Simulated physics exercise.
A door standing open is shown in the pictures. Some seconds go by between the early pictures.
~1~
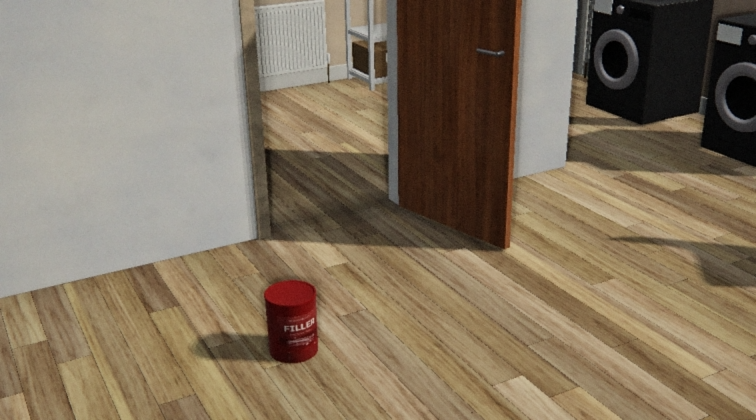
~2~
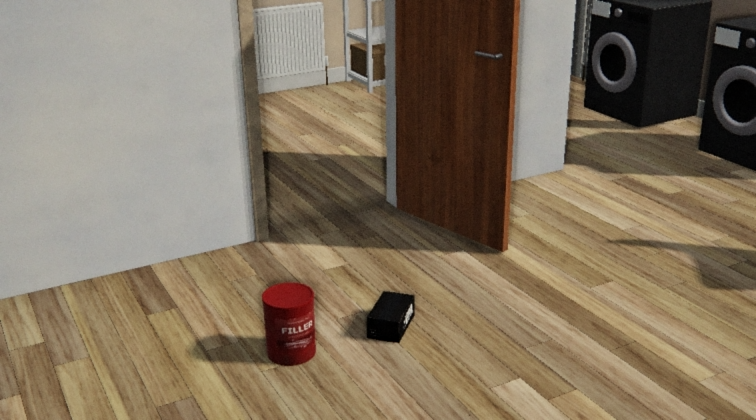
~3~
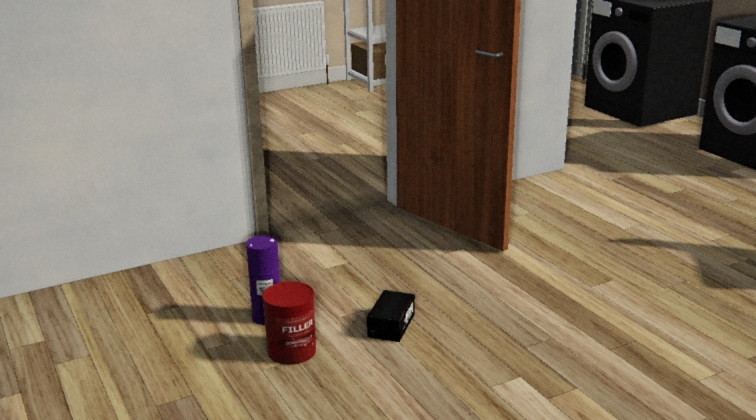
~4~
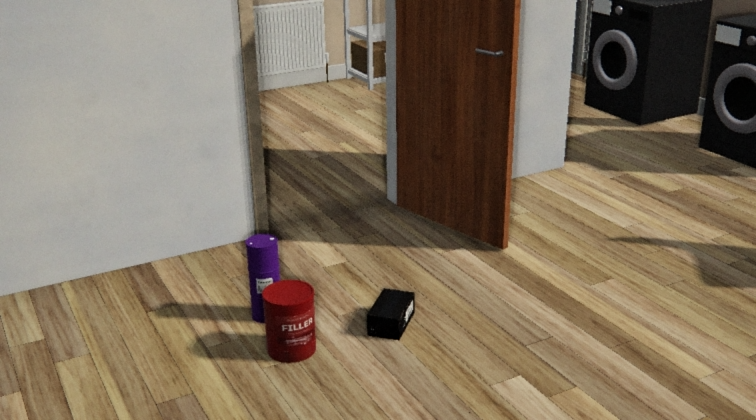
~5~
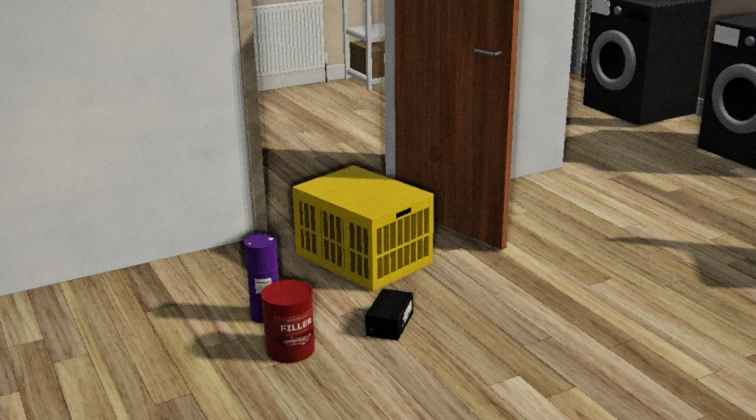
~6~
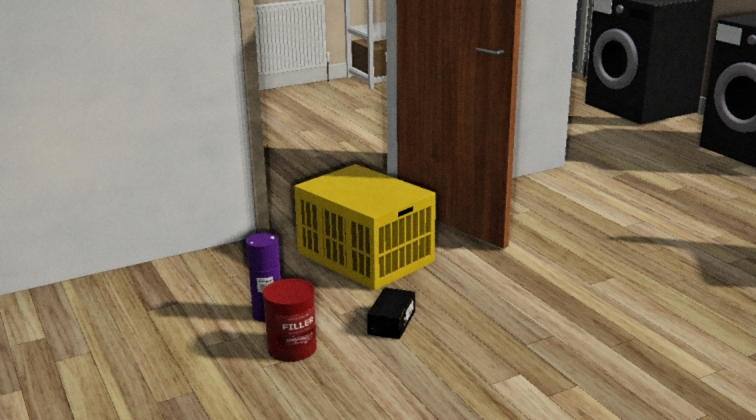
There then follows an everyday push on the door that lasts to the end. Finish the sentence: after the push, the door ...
After the push, the door halts partway.
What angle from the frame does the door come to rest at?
Roughly 75 degrees open.
Then, 0.50 s on from there, door 95° open.
Then, 0.80 s on from there, door 84° open.
In the end, door 76° open; all 4 unmoved. At the end, from the last picture's camera, yellow chest near (364, 224).
